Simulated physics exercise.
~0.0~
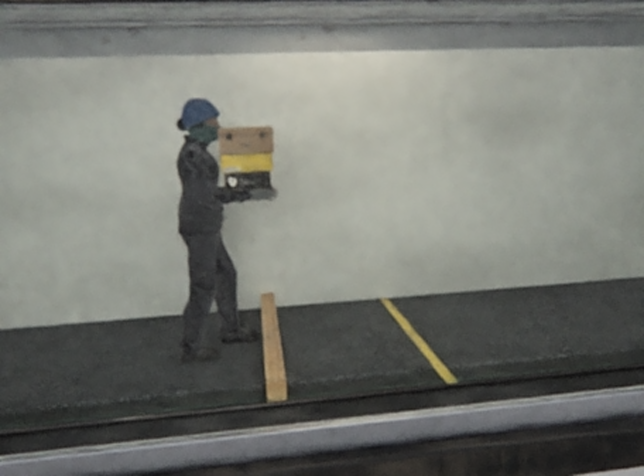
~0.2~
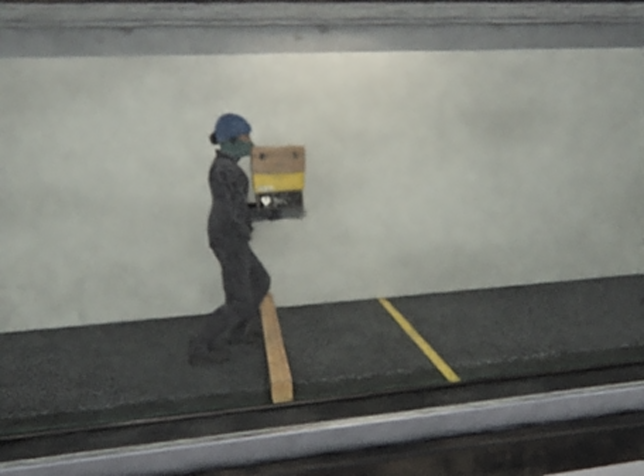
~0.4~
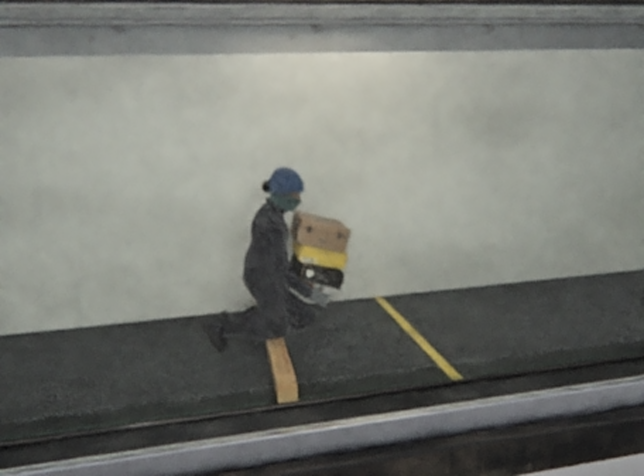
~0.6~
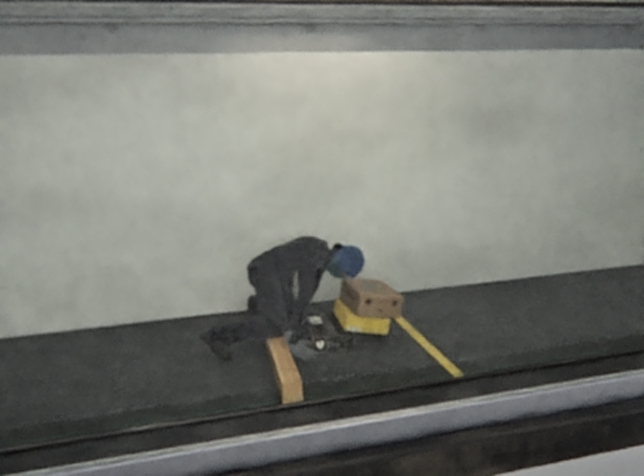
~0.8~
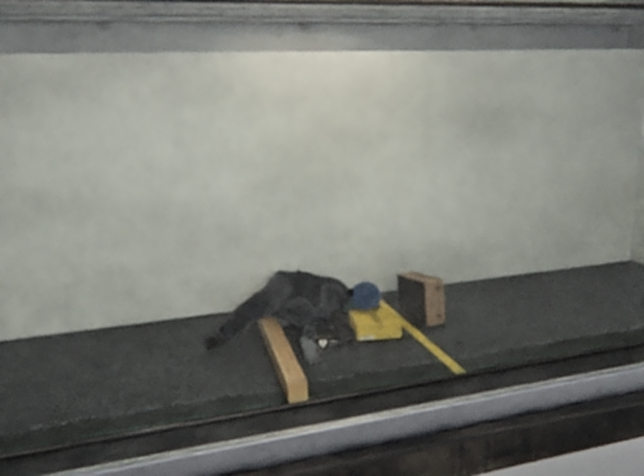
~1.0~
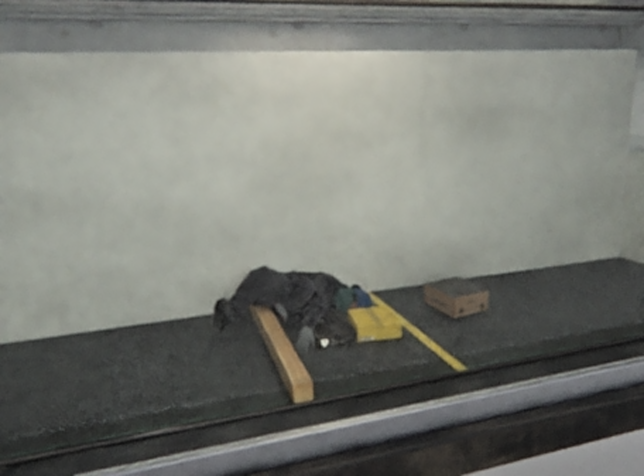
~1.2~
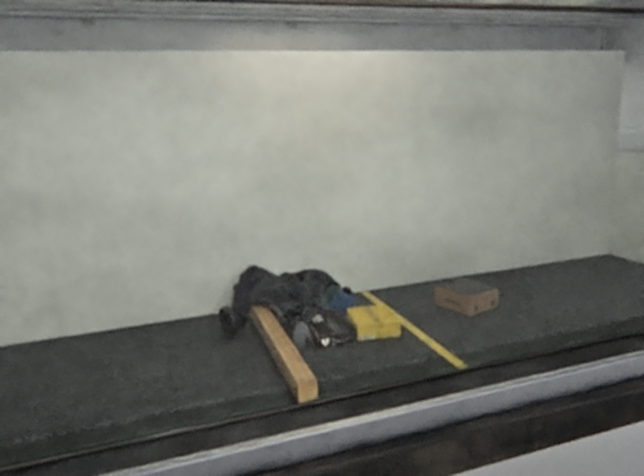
A person carrying stacked boxes collapses over a rail, and the brown box tumbles past a yellow line.
